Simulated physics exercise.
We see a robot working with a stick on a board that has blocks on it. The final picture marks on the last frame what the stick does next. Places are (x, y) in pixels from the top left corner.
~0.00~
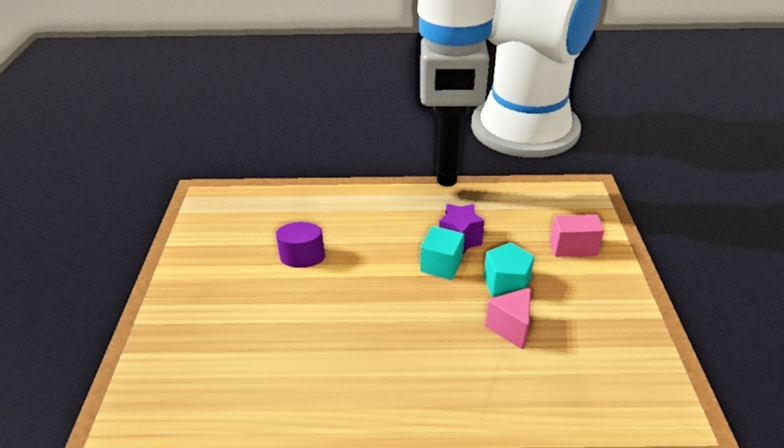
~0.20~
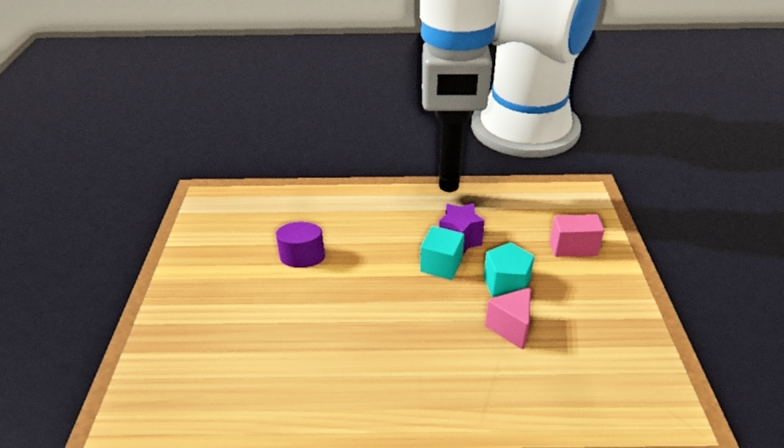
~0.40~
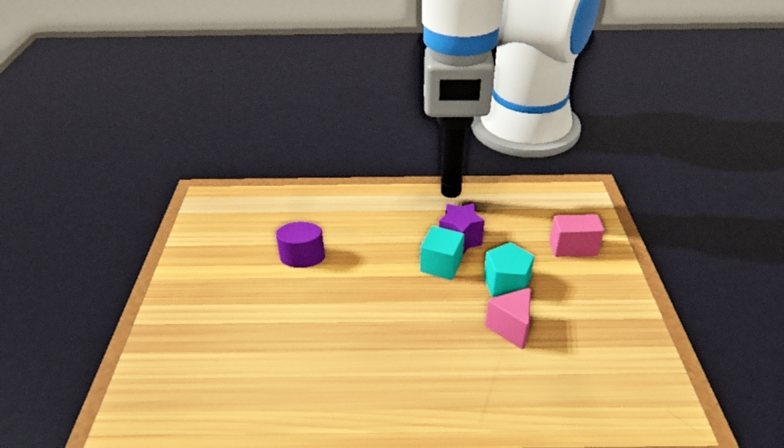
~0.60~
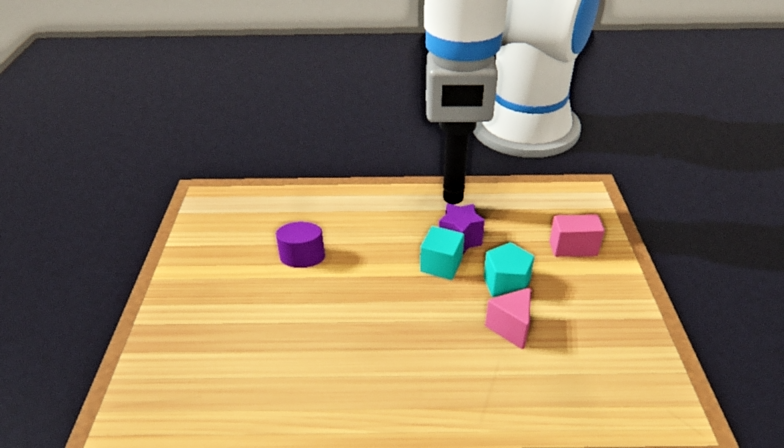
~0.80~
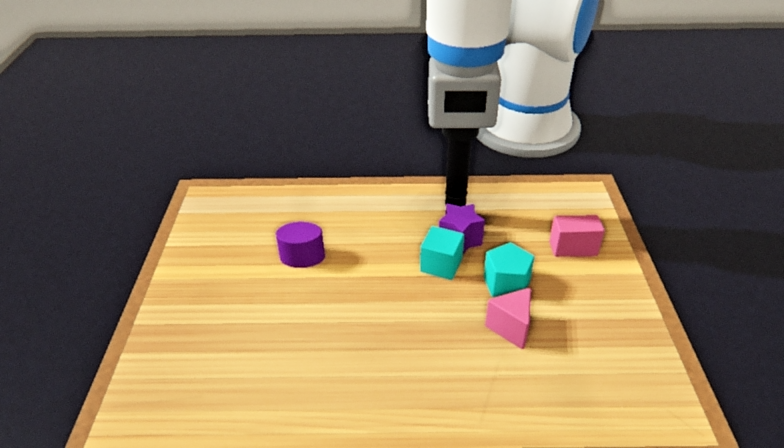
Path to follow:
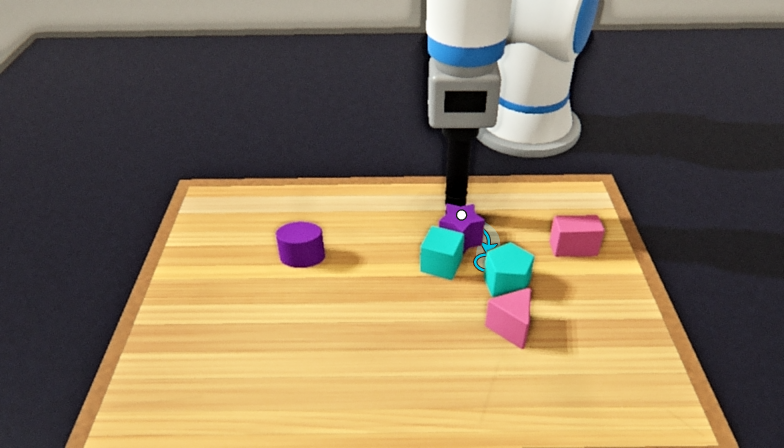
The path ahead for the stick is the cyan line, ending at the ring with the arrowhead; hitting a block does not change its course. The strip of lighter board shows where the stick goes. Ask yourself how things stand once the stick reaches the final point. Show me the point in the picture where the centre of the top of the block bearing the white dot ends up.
The point I'd pick in the picture is (462, 233).
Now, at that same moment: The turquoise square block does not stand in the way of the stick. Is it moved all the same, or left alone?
That block is going to get moved.
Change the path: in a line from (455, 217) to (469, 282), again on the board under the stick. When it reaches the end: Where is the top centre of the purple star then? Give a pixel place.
My prediction: (466, 277).
Drawn move, from (455, 217) via (478, 227) and (489, 243), ending at (487, 263); the dot is on the purple star.
What follows on the original path. Halfway along, stick (488, 223); purple star (470, 220), turned 50° clockwise.
At the end, stick (488, 251); turquoise square block (426, 245); purple star (462, 233), turned 105° clockwise; turquoise five-sided block still.
